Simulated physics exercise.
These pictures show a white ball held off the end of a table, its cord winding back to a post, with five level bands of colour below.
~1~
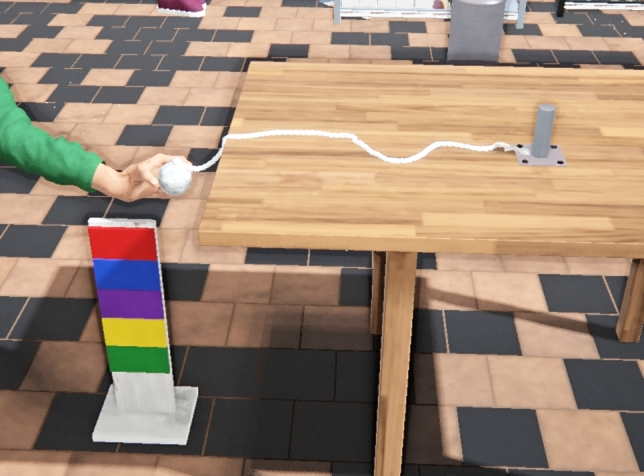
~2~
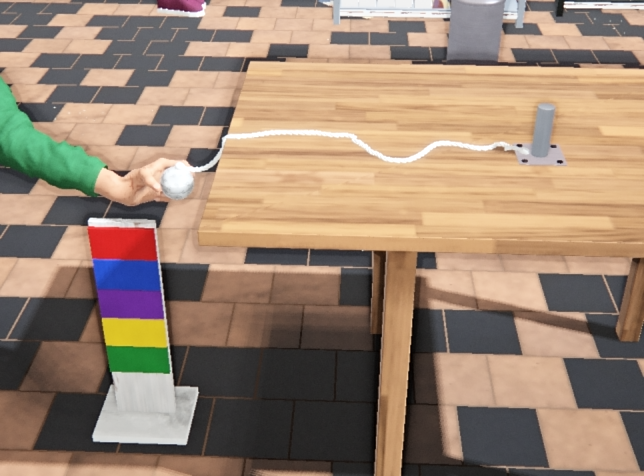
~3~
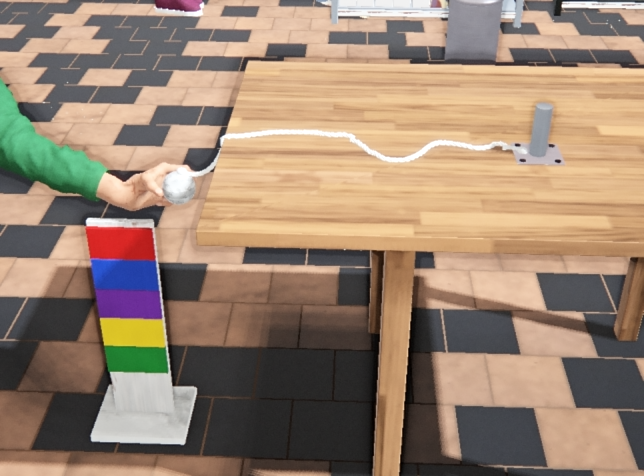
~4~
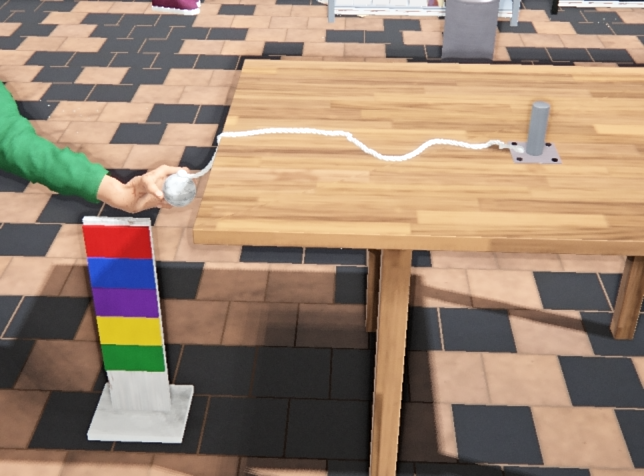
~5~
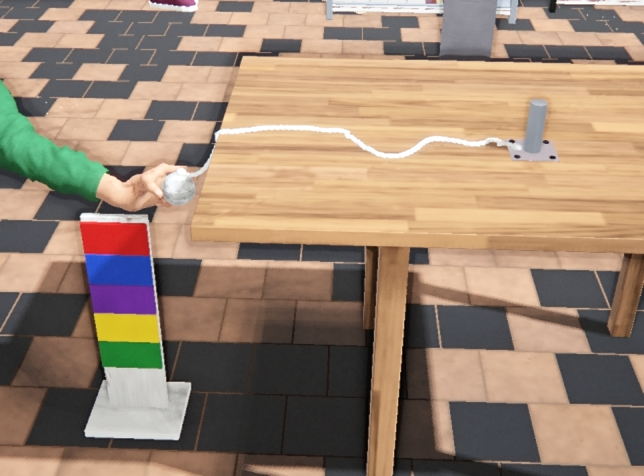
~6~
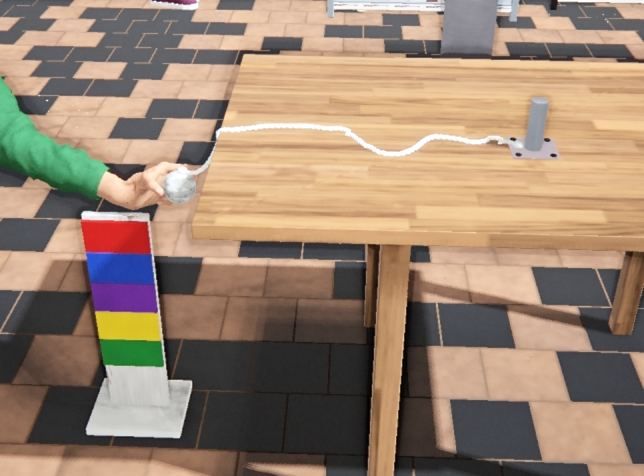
A hand in a green sleeve held a white ball just off the left end of a wooden table, its slack cord winding back to a metal post, and barely anything moved.
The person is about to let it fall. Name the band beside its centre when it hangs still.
The blue one.
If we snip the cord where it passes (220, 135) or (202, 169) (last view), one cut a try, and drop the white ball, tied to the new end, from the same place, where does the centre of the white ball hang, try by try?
The places are (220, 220) and (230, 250).
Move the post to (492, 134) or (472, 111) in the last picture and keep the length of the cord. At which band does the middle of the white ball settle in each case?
Try by try: Purple; purple.
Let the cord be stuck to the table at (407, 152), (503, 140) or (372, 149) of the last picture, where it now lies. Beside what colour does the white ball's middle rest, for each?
Taking them in turn: Red; blue; red.
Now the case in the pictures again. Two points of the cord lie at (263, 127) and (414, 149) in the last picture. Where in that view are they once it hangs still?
Near (219, 162) and (378, 142).
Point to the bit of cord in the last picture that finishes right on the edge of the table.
That spot is around (288, 126).
A little later, ball near (259, 262); level with blue.
Next, ball near (224, 271); level with blue.
When it is over, ball near (221, 271); level with blue. The cord holds its middle at blue.
